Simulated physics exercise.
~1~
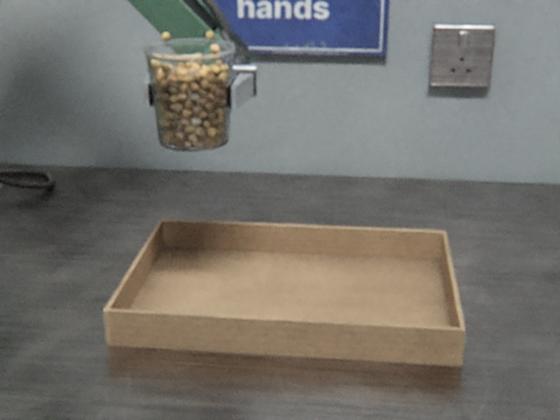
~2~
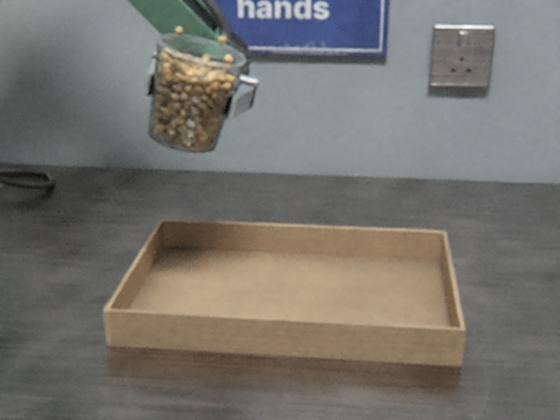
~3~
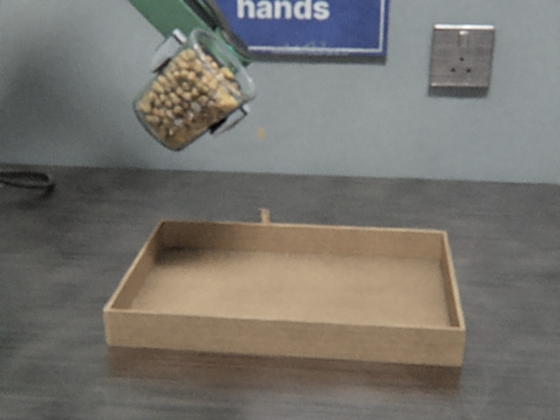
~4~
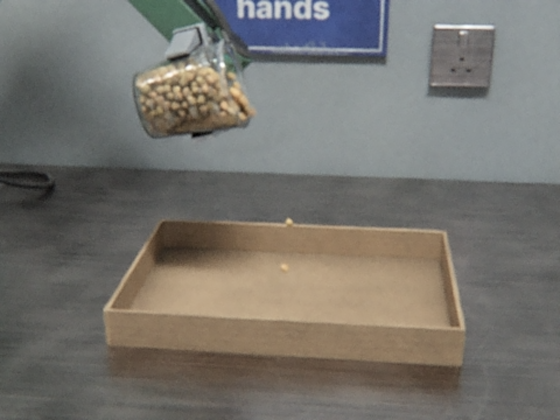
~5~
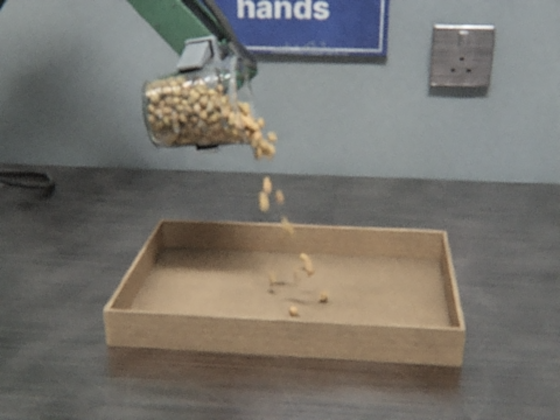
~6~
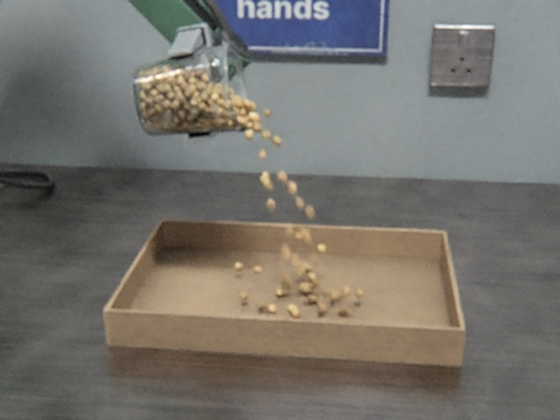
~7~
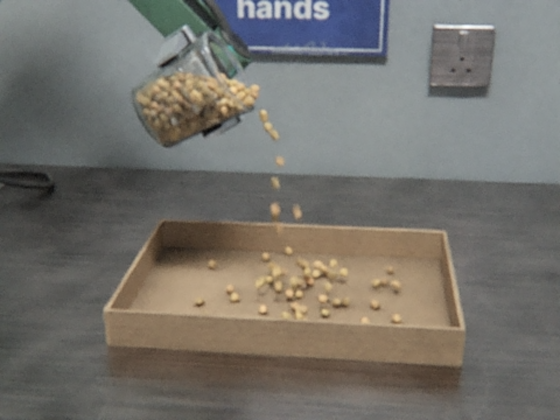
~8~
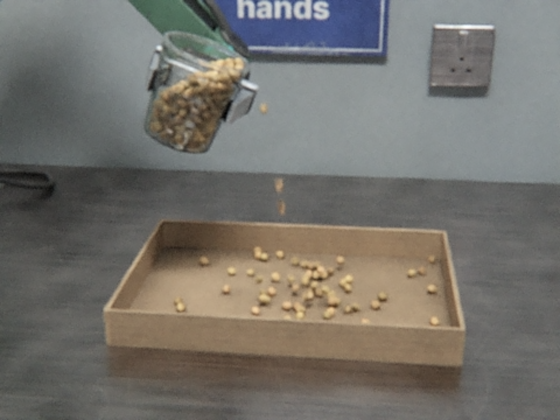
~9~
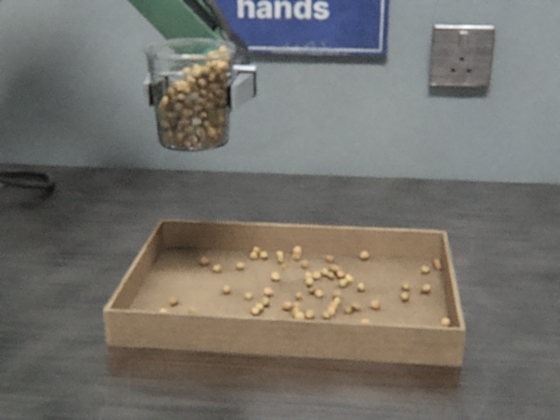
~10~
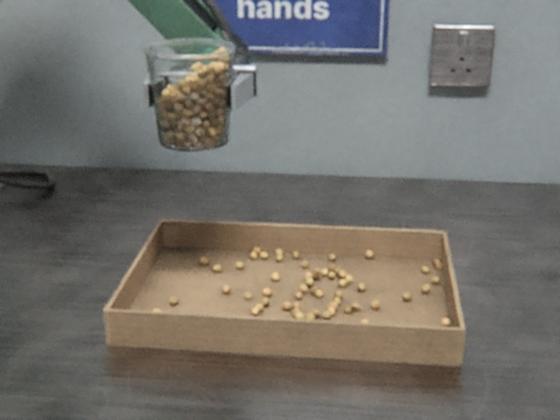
A clear cup full of dried chickpeas, held by a green robot arm, tipped over to the right and spilled some into a shallow brown tray, where they bounced and scattered, before it swung back upright, still holding most of them.
